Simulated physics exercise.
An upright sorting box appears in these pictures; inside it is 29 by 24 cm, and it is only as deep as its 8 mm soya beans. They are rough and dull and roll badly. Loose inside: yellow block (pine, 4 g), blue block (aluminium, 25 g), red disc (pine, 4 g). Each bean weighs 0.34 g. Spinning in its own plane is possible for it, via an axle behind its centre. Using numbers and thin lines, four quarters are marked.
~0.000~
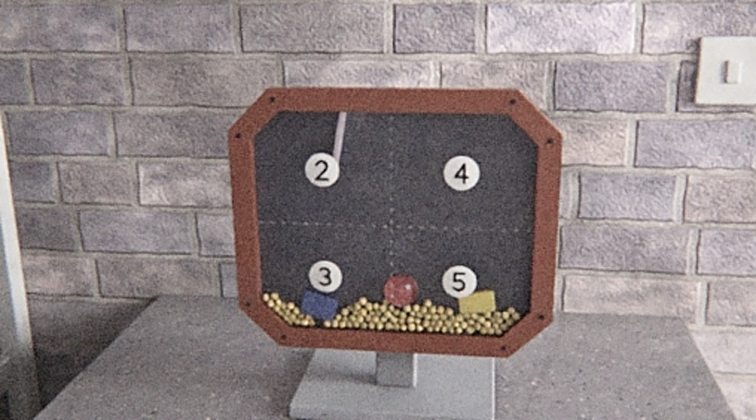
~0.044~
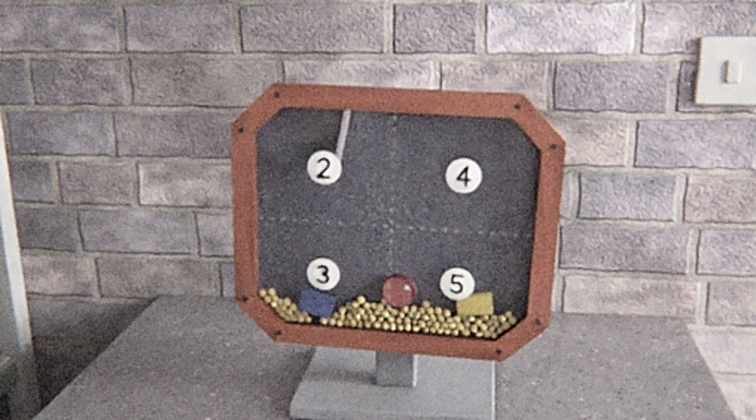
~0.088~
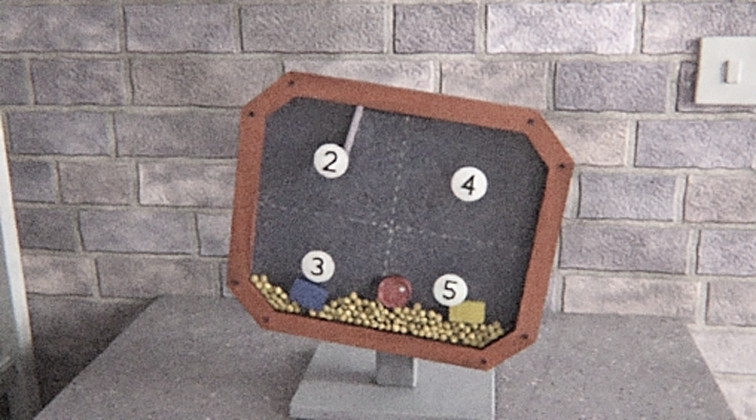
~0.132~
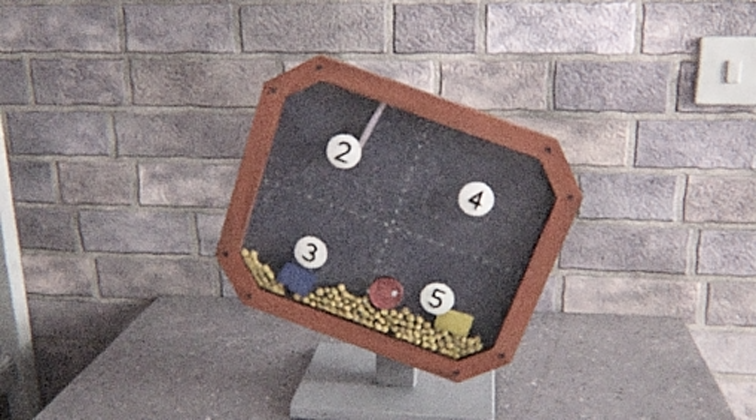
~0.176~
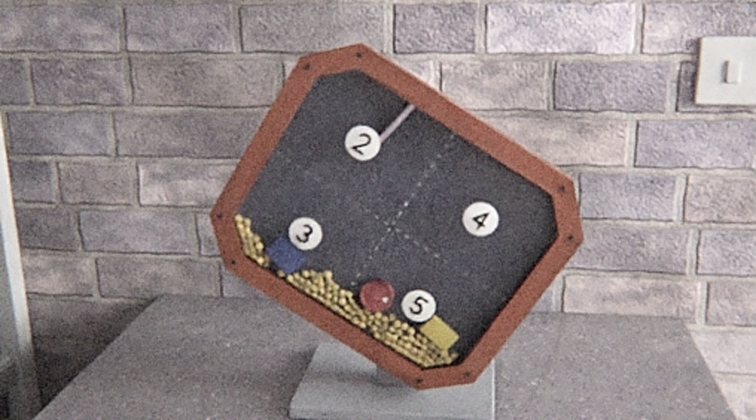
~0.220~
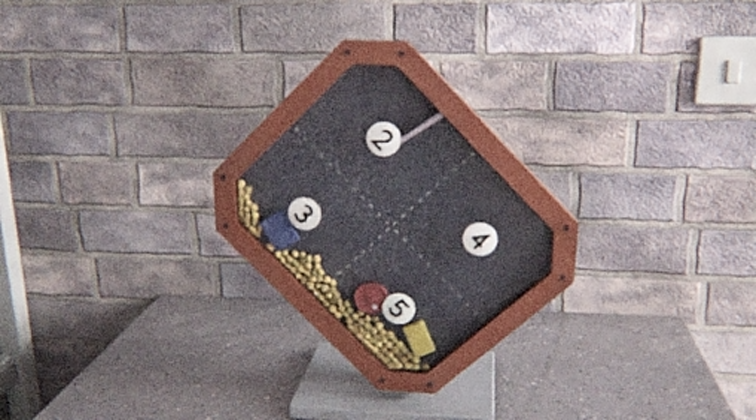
Against a grey brick wall, a red-framed box of small beads, two blocks and a red disc turning clockwise on its stand.
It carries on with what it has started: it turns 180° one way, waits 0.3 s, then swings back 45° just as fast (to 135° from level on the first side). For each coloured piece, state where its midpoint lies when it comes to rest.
At rest, red disc at 4, blue block at 4, yellow block at 4.
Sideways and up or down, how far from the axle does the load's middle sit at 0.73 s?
Left by about 7 cm and below by about 6 cm.
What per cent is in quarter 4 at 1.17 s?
The share there is near 75 %.
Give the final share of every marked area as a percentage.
At the end, quarter 2 has 20 percent, quarter 3 has 0 percent, quarter 4 has 80 percent and quarter 5 has 0 percent.
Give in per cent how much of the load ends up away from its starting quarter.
Around 100 per cent, give or take.
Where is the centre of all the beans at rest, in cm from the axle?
Offset approx. 2 cm right, 10 cm below.
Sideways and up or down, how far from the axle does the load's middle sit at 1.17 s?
Offset: Approx. 1 cm left, 10 cm below.
By 0.73 s, it stands 180° clockwise; the beans' middle is 7 cm left of and 6 cm below the centre; no. 2, 10 %, no. 4, 80 %, no. 5, 15 %; yellow block in no. 4; blue block in no. 4; red disc in no. 4.
By 1.17 s, it stands 158° clockwise; the beans' middle is 1 cm left of and 10 cm below the centre; no. 2, 25 %, no. 4, 75 %; yellow block in no. 4; blue block in no. 4; red disc in no. 4.
By 1.31 s, it stands 135° clockwise; the beans' middle is 3 cm right of and 10 cm below the centre; no. 2, 25 %, no. 4, 75 %; yellow block in no. 4; blue block in no. 4; red disc in no. 4.
All still by 2.1 s, it stands 135° clockwise; no. 2, 20 %, no. 3, 0 %, no. 4, 80 %, no. 5, 0 %; yellow block in no. 4; blue block in no. 4; red disc in no. 4.
